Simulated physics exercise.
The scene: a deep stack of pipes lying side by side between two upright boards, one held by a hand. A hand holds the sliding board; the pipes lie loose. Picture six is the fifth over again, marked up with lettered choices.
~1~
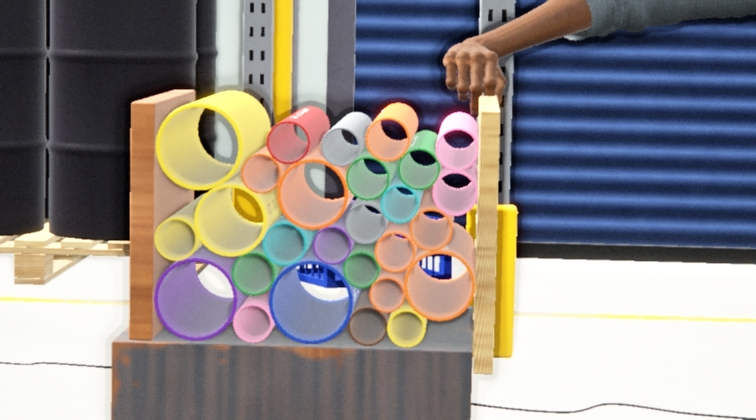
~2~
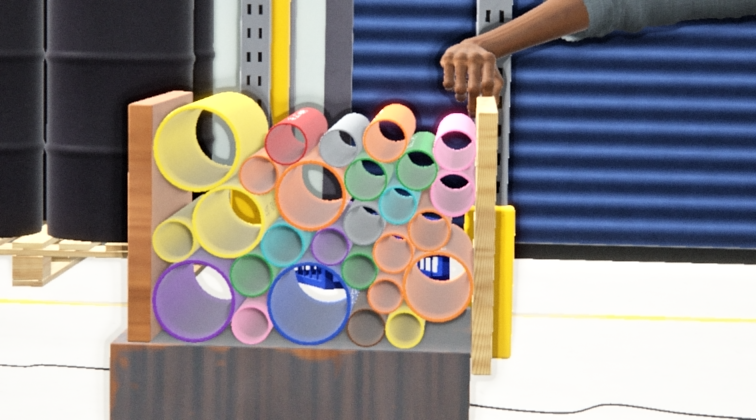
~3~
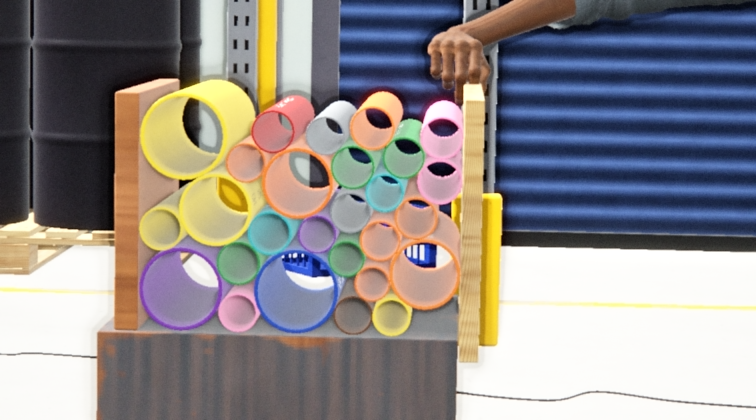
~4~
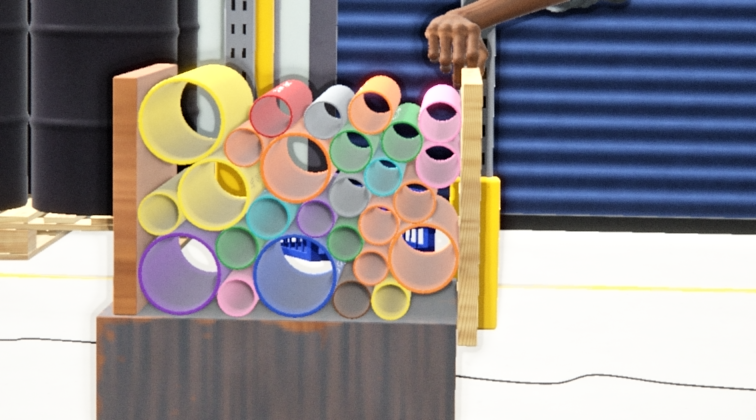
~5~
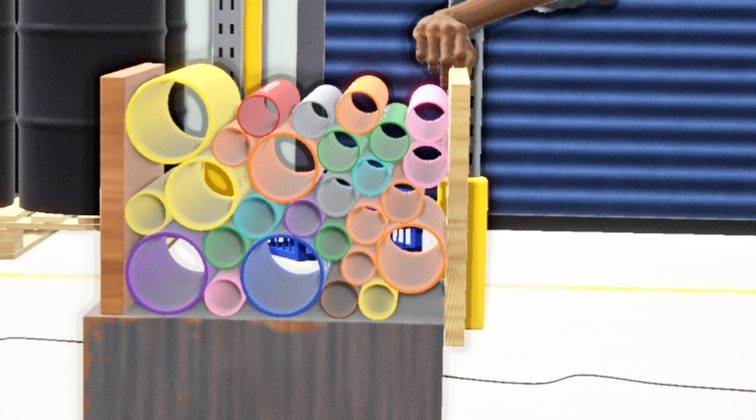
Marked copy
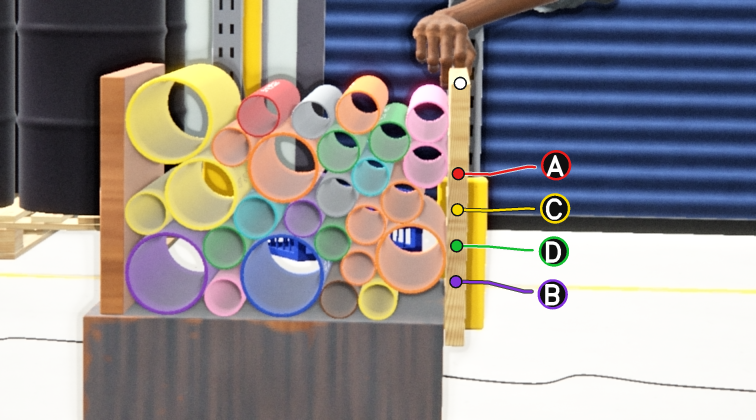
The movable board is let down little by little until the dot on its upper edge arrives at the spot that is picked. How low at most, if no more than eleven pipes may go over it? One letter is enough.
At most to B.
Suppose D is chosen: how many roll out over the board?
With D, eight.
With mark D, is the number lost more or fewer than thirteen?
It loses fewer than thirteen.
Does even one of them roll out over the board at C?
At C: Yes.
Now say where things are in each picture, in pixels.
In the first picture, an orange pipe (261, 173); a red pipe (288, 142); side board (486, 223).
In the second picture, side board (484, 224); a purple pipe (194, 301).
In the third picture, an orange pipe (424, 274); a purple pipe (318, 234).
In the fourth picture, a grey pipe (349, 197); an orange pipe (244, 147).
In the fifth picture, a red pipe (259, 115); side board (457, 195); a purple pipe (167, 273).
On the copy, A at (459, 173); B at (456, 282); C at (458, 209); D at (457, 246); the white dot at (461, 83).
On B. First, top of the board (448, 168).
Then, top of the board (446, 265).
Finally, top of the board (446, 281), about eight out over the board.
By contrast, A one out over the board; C three out over the board; D about eight out over the board.
